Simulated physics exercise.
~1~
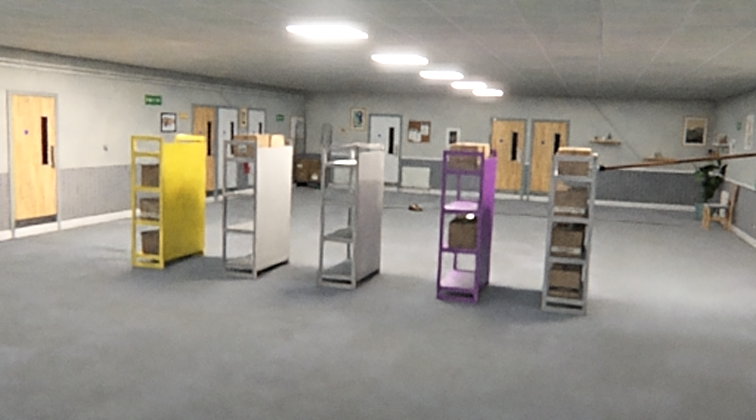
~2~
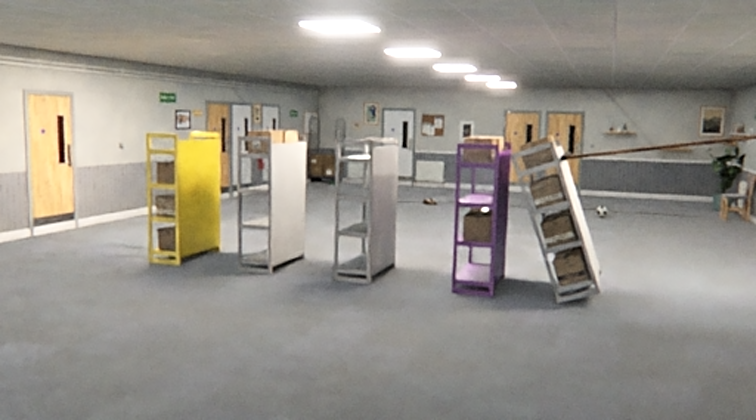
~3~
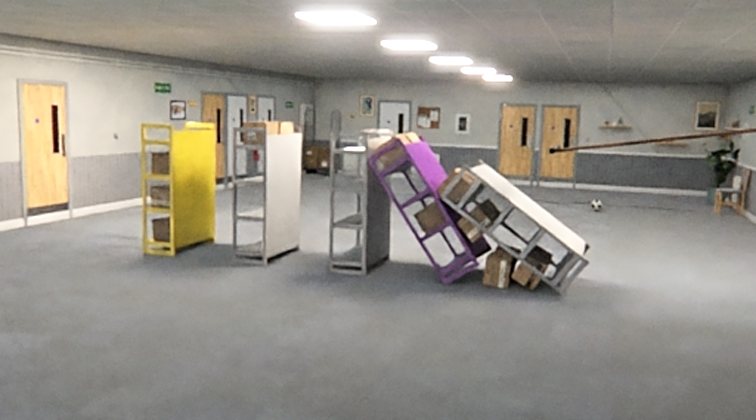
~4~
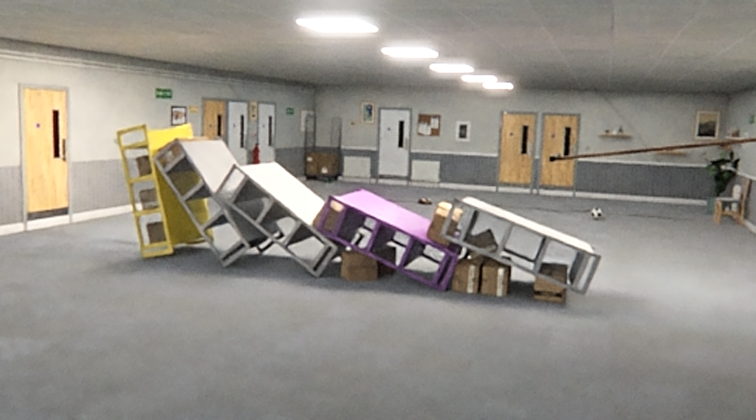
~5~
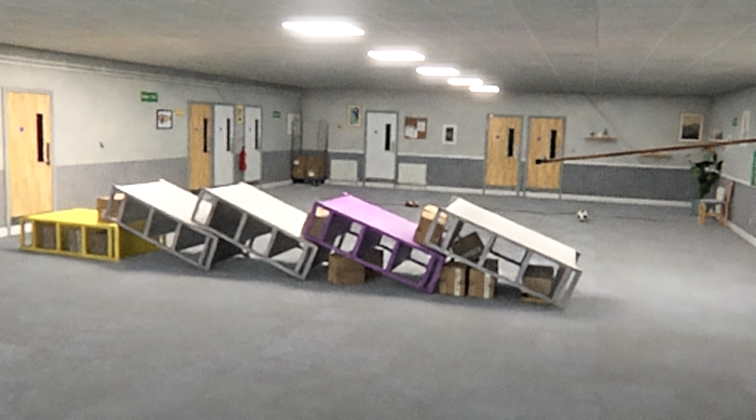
A long pole reaches in from the right of a wide grey-floored room with wooden doors, where a slightly swaying view takes in five upright shelving racks, yellow at the far left, purple second from right, the others pale grey or white. The rack at the right end, beside the pole, tips left into the purple one. Cardboard boxes spill as purple leans onto its neighbour, and the topple runs leftward through the pale racks to the yellow one. Finally yellow lies flat, while the other four rest steeply slanted in an overlapping row, boxes beneath them, none standing.
